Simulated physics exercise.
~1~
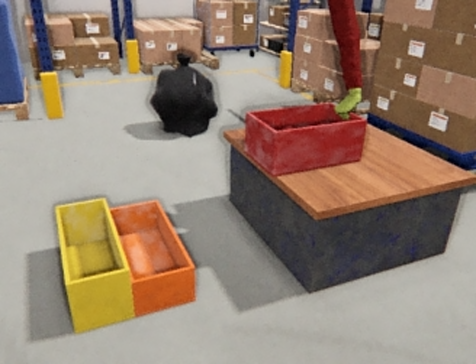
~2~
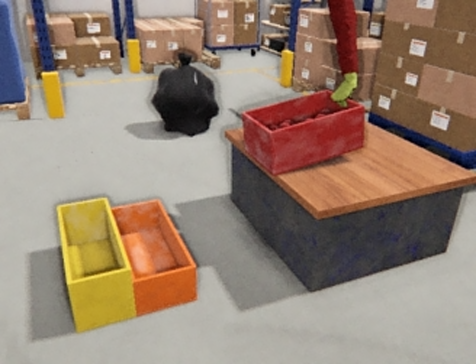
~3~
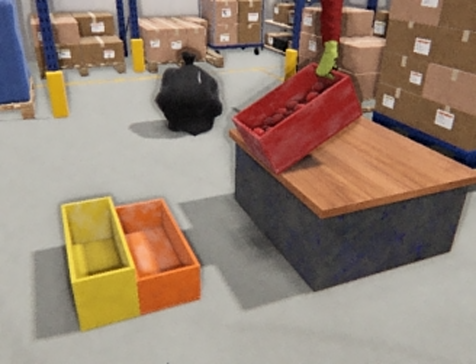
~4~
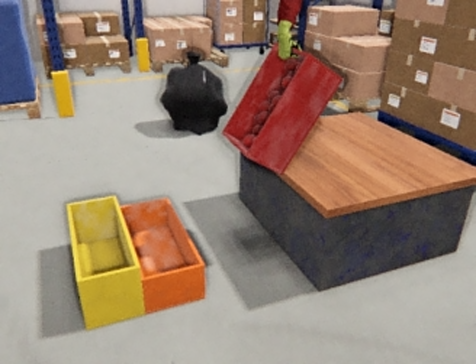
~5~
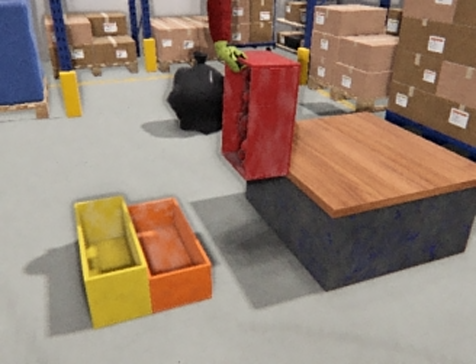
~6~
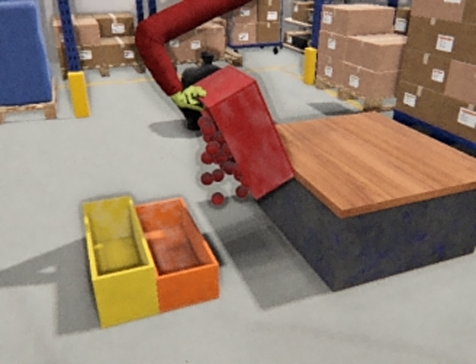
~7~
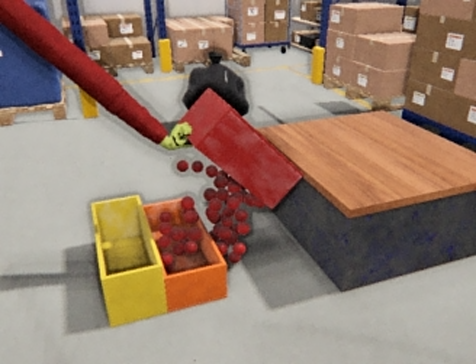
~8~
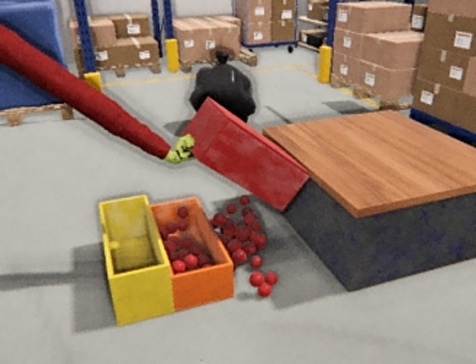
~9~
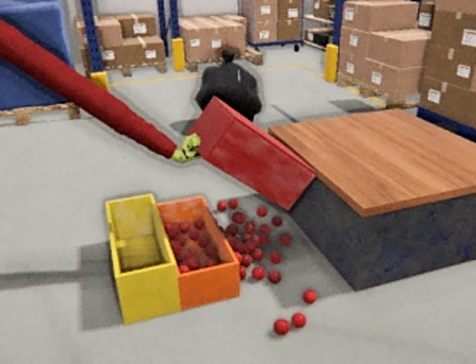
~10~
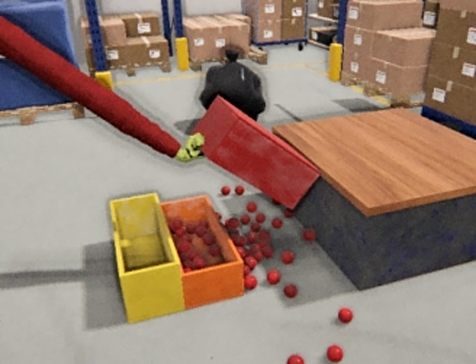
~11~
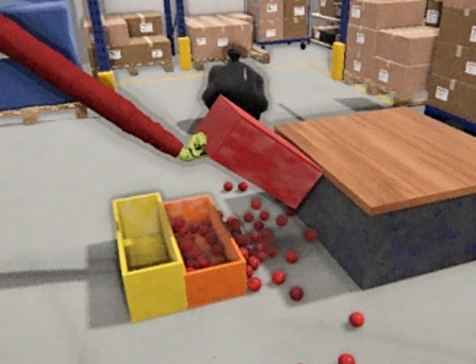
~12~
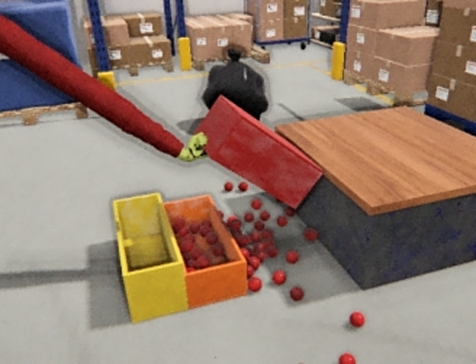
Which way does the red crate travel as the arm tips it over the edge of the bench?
The red crate moves to the left, going over the edge of the bench toward the side where the tubs stand.
